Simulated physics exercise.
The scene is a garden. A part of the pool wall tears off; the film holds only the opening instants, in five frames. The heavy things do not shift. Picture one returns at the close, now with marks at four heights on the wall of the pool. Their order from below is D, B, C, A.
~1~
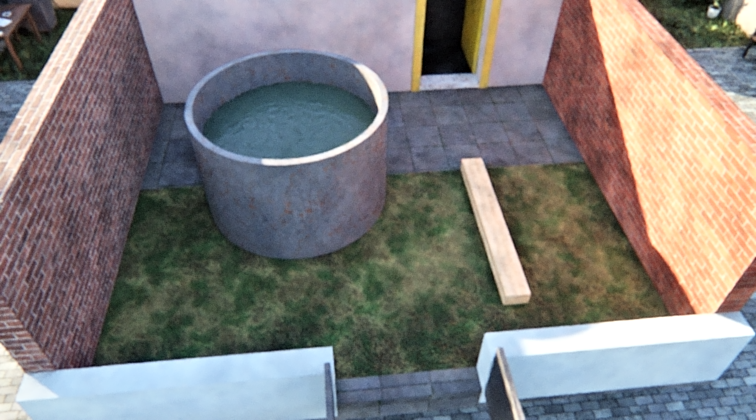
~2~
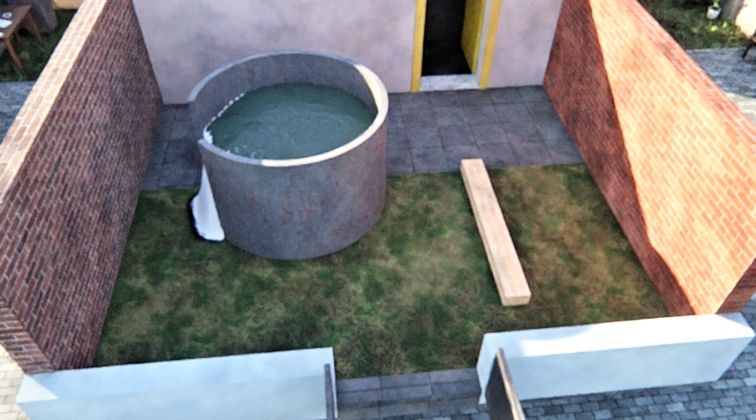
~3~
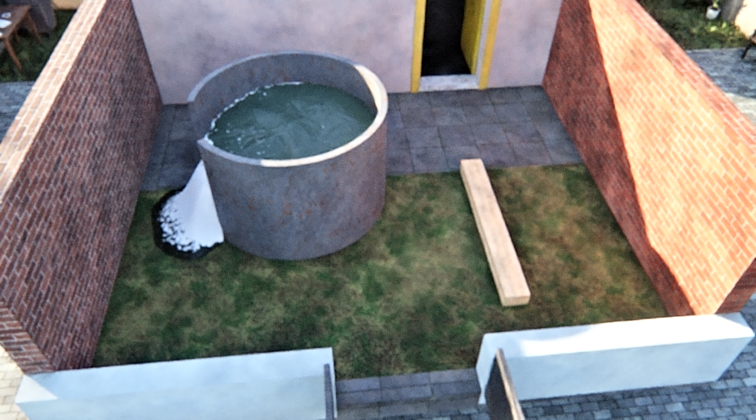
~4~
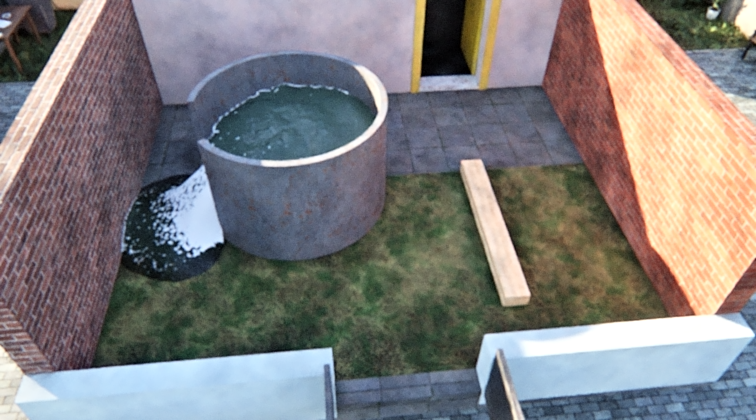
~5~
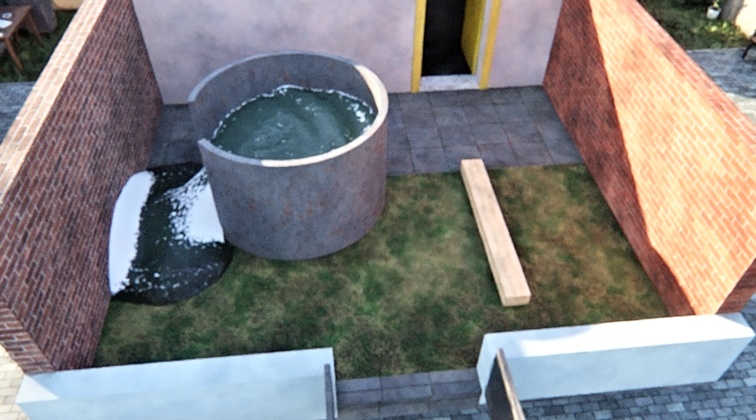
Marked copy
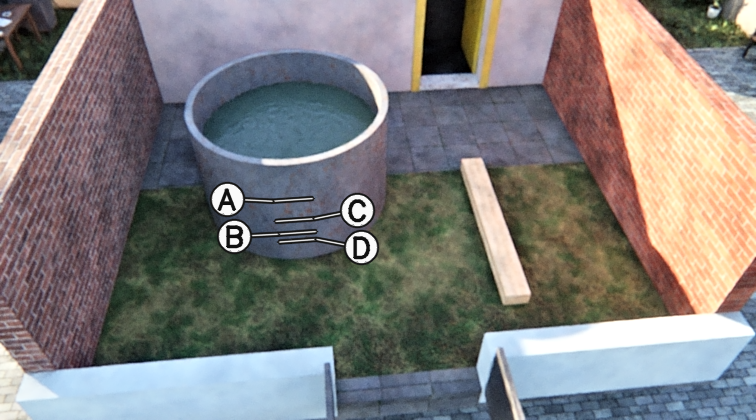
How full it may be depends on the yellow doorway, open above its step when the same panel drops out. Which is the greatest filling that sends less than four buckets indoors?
That is mark A.
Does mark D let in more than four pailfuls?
No, not at all.
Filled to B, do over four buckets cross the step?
No, that is safe.
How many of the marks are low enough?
All of the four.
On the marked copy, A at (292, 199); B at (296, 232); C at (295, 220); D at (298, 240); from the bottom up D, B, C, A.
If A is chosen, a bucket or two gets in.
If B is chosen, nothing gets over.
If C is chosen, nothing gets over.
If D is chosen, nothing gets over.
